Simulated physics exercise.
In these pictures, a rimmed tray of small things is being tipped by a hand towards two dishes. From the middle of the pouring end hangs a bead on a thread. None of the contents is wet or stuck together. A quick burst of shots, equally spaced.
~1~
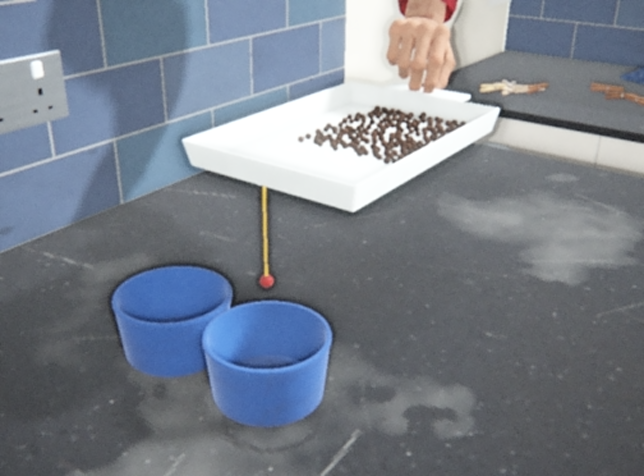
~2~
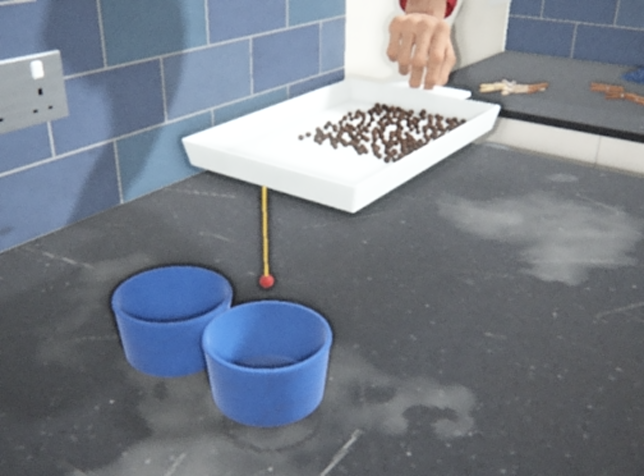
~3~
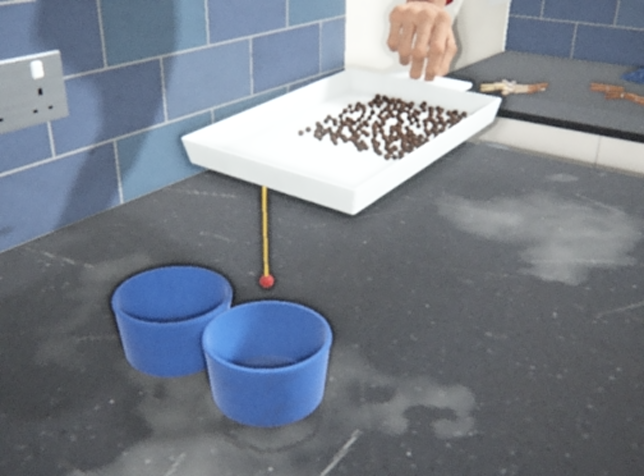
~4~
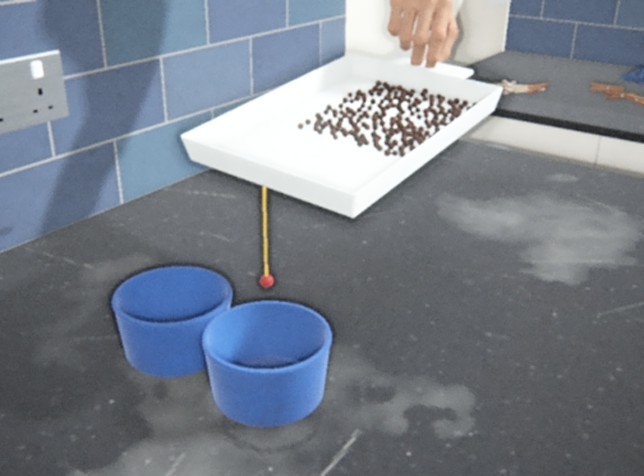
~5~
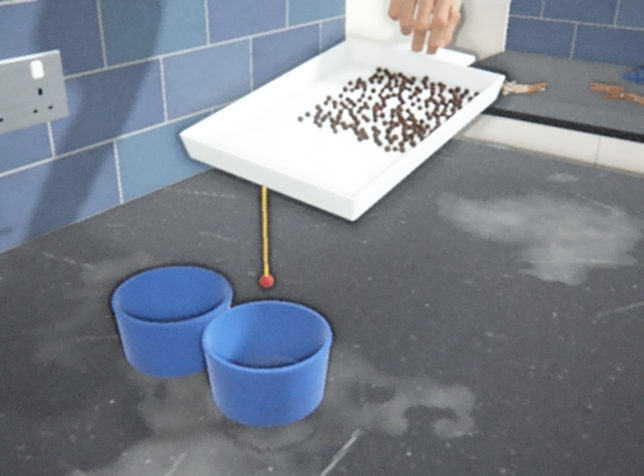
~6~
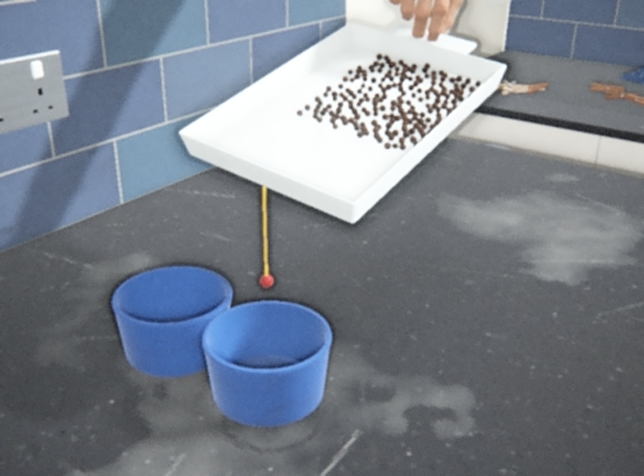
The clip opens on a hand holding a white rimmed tray of small dark berries above two blue dishes, a red bead hanging from its near end, all nearly still. Then the hand raises the far end, and the tray slants gradually more steeply, its near right corner dipping lowest while the berries stay bunched towards the back.
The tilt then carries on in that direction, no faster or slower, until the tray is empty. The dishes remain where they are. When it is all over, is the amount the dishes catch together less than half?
Yes: The catch is short of half the load.
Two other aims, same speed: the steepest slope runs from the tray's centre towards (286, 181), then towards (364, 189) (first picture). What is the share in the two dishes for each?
Lab note: Try 1 = 80 %, try 2 = 10 %.
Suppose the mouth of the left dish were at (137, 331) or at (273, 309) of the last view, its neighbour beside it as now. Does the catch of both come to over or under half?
Try 1: A minority of it. Try 2: A majority of it.
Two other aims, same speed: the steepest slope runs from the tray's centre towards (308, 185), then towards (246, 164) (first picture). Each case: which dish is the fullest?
Try 1: Right-side dish. Try 2: Left-side dish.
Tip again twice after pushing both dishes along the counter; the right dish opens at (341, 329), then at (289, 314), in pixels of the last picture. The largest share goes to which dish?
Taking the places in turn, it's the right side and then the right side.
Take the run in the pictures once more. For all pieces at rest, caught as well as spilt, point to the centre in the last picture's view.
(344, 397).
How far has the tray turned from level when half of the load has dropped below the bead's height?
Approx. reading: About 105°.
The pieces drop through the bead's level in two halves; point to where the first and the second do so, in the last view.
I'd put it at roughly (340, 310), and after that at roughly (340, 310).
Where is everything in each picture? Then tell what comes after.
The first picture shows corners of the pouring end at (191, 140) and (354, 183), level; middle of the load at (392, 135), allspice berries; left dish at (132, 341); right dish at (227, 387); bead on its thread at (266, 281).
The second picture shows corners of the pouring end at (191, 139) and (354, 184), level; middle of the load at (392, 134).
The third picture shows corners of the pouring end at (190, 138) and (354, 186), tipped barely, lowest at the right corner; middle of the load at (392, 128).
The fourth picture shows corners of the pouring end at (189, 135) and (353, 190), tipped a little, lowest at the right corner; middle of the load at (393, 119).
The fifth picture shows corners of the pouring end at (189, 133) and (353, 195), tipped a little, lowest at the right corner; middle of the load at (393, 111).
The sixth picture shows corners of the pouring end at (188, 131) and (353, 199), tipped clearly, lowest at the right corner; middle of the load at (393, 103); left dish at (132, 341); right dish at (227, 387).
Soon after the last picture, tray tipped steeply; nearly all on the tray; a stray few in the right dish; a stray few outside both; a stray few in the air.
A little later, tray tipped past a quarter turn; about two thirds on the tray; a stray few in the right dish; about a quarter outside both; a small part in the air.
Later still, tray tipped past a quarter turn; about a quarter in the right dish; most outside both.
At rest, tray tipped past a quarter turn; about a quarter in the right dish; none in the left dish; most outside both.
